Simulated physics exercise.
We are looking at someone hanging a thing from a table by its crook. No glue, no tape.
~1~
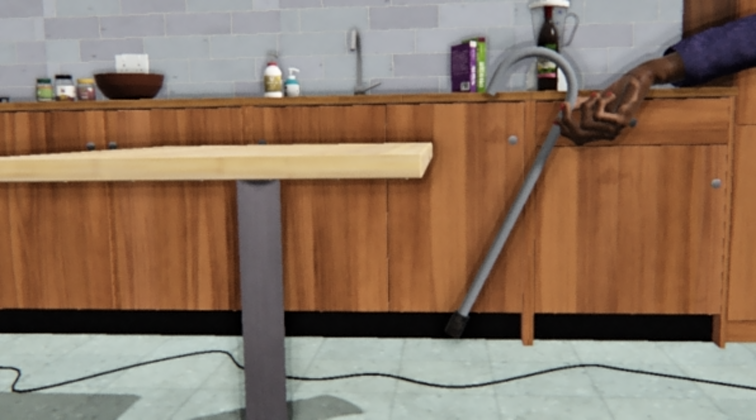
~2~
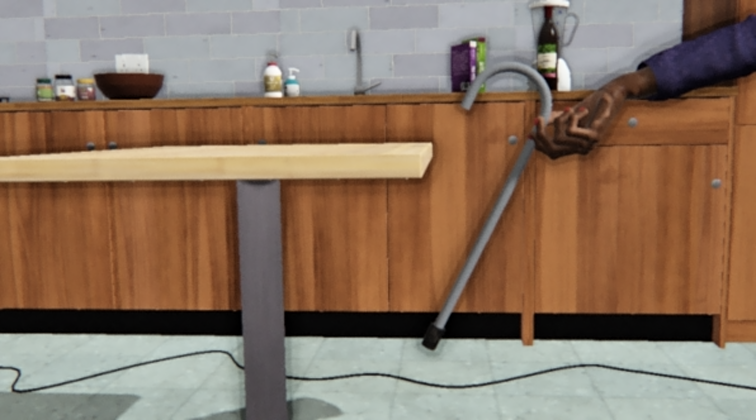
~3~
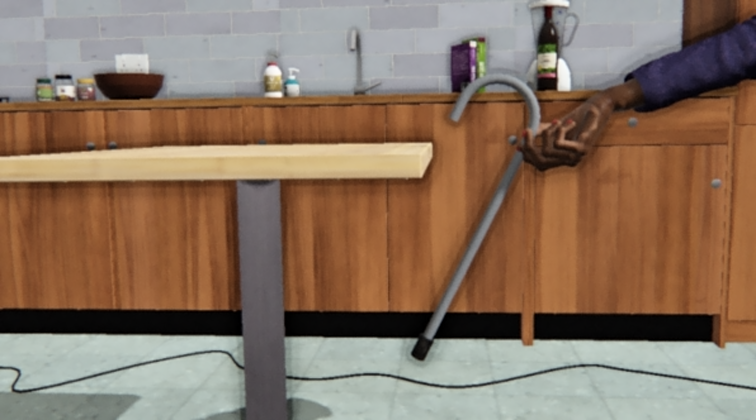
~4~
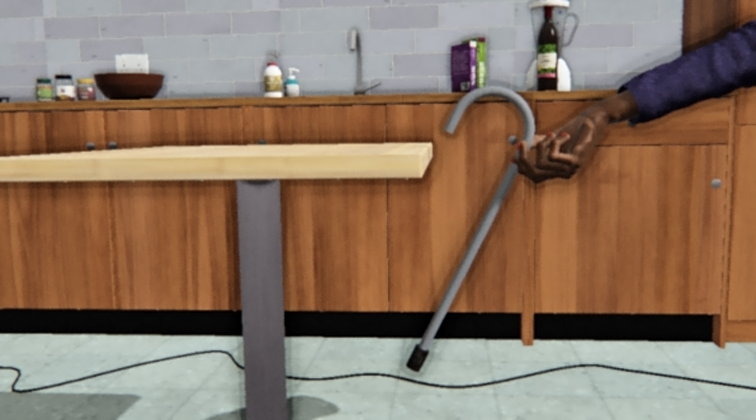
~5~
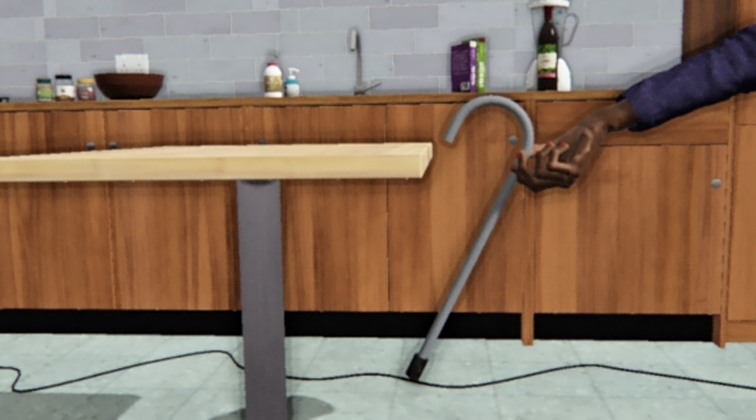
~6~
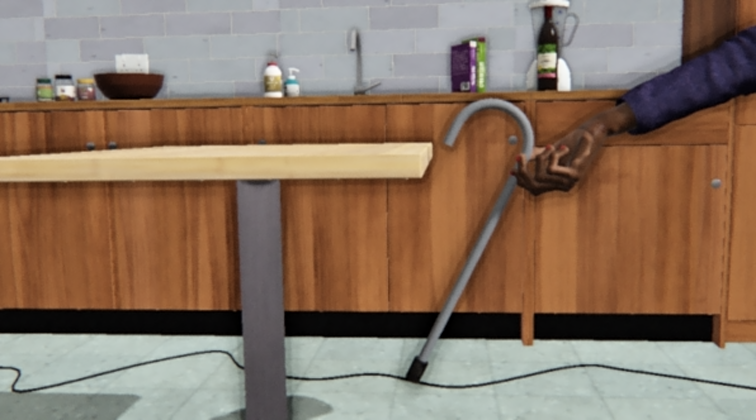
In a kitchen, a dark-skinned hand in a purple sleeve moved a grey cane a short way left and down beside a wooden table, then held it nearly still, its crook beyond the table's right end.
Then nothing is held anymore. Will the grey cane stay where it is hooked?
Looks like it will leave the table.
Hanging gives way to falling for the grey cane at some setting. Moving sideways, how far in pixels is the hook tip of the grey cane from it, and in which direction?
Close to 20 pixels leftward.
Then, 0.38 s past the last view, grey cane come down.
Finally, the grey cane drops past the edge.
